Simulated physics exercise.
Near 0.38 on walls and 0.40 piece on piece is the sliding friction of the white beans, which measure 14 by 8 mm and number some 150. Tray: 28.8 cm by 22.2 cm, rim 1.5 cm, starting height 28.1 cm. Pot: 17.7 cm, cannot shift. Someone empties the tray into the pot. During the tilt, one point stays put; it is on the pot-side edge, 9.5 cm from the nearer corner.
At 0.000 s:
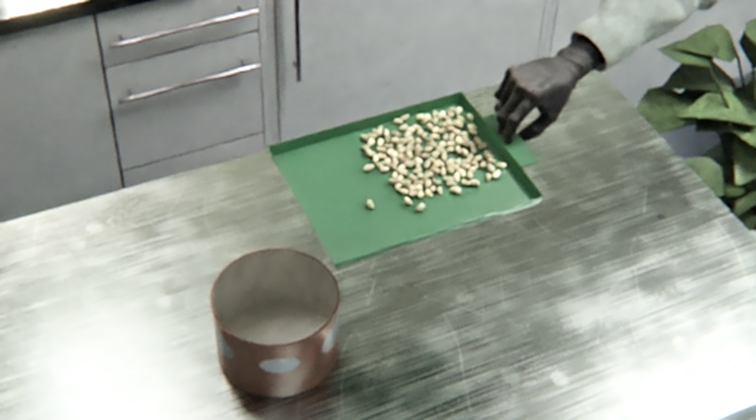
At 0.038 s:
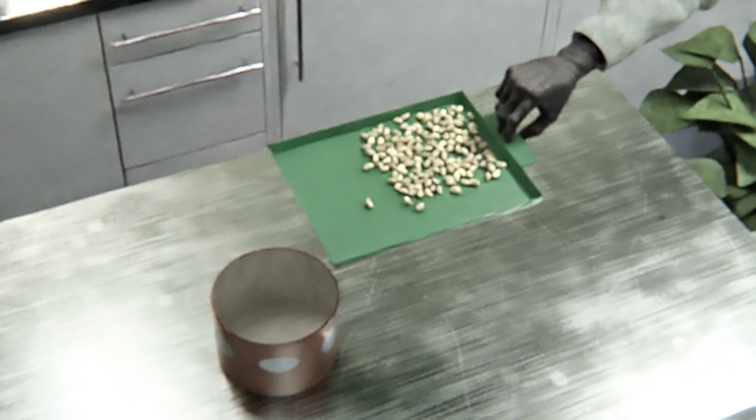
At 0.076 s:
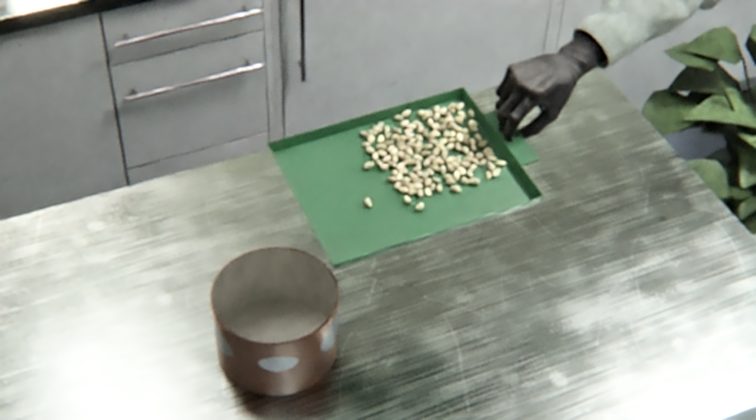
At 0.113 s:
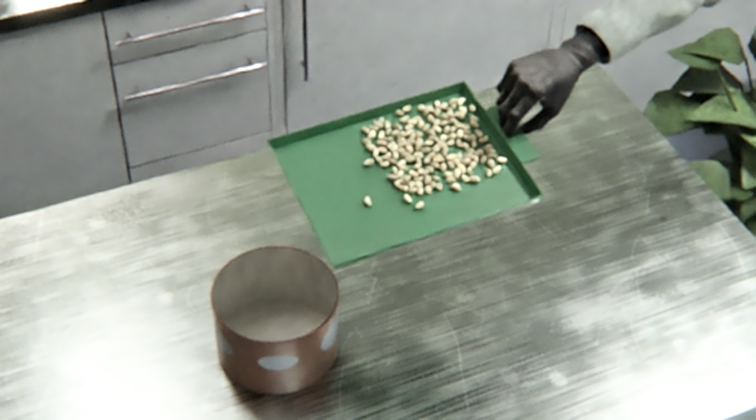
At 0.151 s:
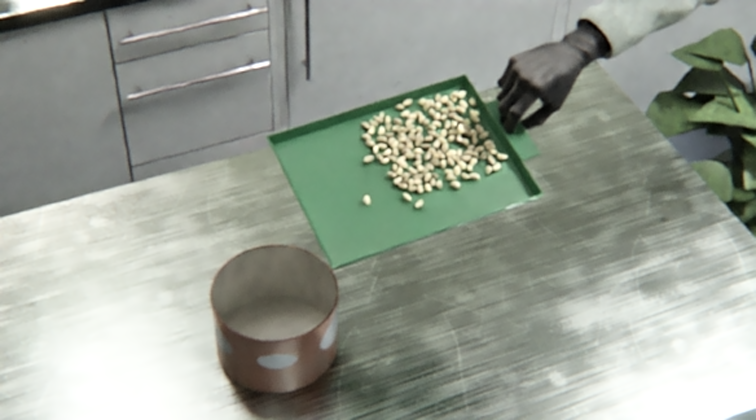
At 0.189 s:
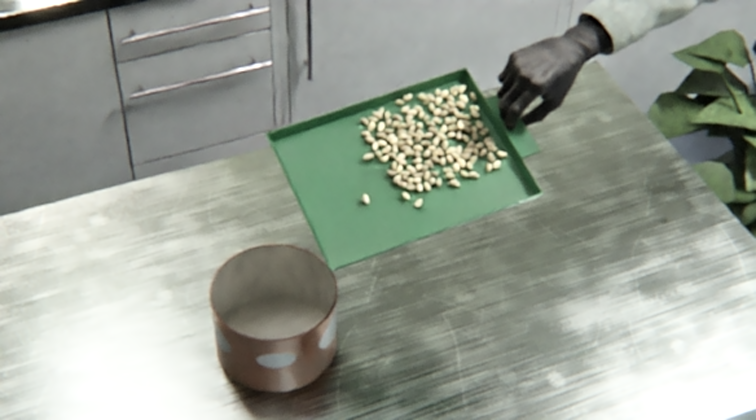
Green tray of pale nut-like pieces tilting slightly as a black-gloved hand lifts its far edge, beside a still copper-coloured pot.
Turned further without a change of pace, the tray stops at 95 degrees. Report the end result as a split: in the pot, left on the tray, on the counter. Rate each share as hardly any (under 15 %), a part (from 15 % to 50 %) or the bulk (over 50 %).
Pot: Hardly any; tray: Hardly any; counter: The bulk.
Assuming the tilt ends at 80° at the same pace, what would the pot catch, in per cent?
0 %.
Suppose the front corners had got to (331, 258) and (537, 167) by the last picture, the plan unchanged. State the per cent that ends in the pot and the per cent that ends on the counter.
Split: Pot = 45, counter = 55.
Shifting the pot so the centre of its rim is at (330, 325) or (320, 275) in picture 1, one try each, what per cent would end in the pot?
Around 80 per cent, then around 5 per cent.
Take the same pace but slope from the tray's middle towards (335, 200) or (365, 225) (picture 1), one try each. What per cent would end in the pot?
I'd put it at about 55 per cent for the first tilt and about 0 per cent for the second.
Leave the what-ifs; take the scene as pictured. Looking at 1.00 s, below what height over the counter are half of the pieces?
The halfway mark sits at about 4 cm.
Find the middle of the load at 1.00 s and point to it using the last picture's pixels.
By then the middle of the load sits around (341, 388).
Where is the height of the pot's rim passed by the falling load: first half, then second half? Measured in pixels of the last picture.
The first half passes near (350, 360) and the second half near (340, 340).
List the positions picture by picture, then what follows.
In the first frame, tray tilt 0 degrees, front corners at (337, 260) and (539, 195); middle of the pieces at (425, 156); pot at (275, 295).
In the second frame, tray tilt 0 degrees, front corners at (336, 259) and (539, 195); middle of the pieces at (425, 155).
In the third frame, tray tilt 2 degrees, front corners at (335, 260) and (539, 195); middle of the pieces at (426, 154).
In the fourth frame, tray tilt 4 degrees, front corners at (335, 261) and (539, 193), lowest corner left front; middle of the pieces at (426, 150).
In the fifth frame, tray tilt 7 degrees, front corners at (334, 263) and (539, 192), lowest corner left front; middle of the pieces at (426, 146).
In the sixth frame, tray tilt 11 degrees, front corners at (333, 265) and (538, 191), lowest corner left front; middle of the pieces at (426, 144); pot at (274, 290). Its pace works out near 80 degrees a second.
After 0.68 s, tilt 51 degrees; the tray holds 95 %, the pot 0 %.
After 1.00 s, tilt 77 degrees; the tray holds 20 %, the pot 0 %.
Then, at 1.43 s, tilt 95 degrees; the tray holds 0 %, the pot 0 %.
By 2.5 s all is still; pot 0 %, tray 0 %, counter 100 %.
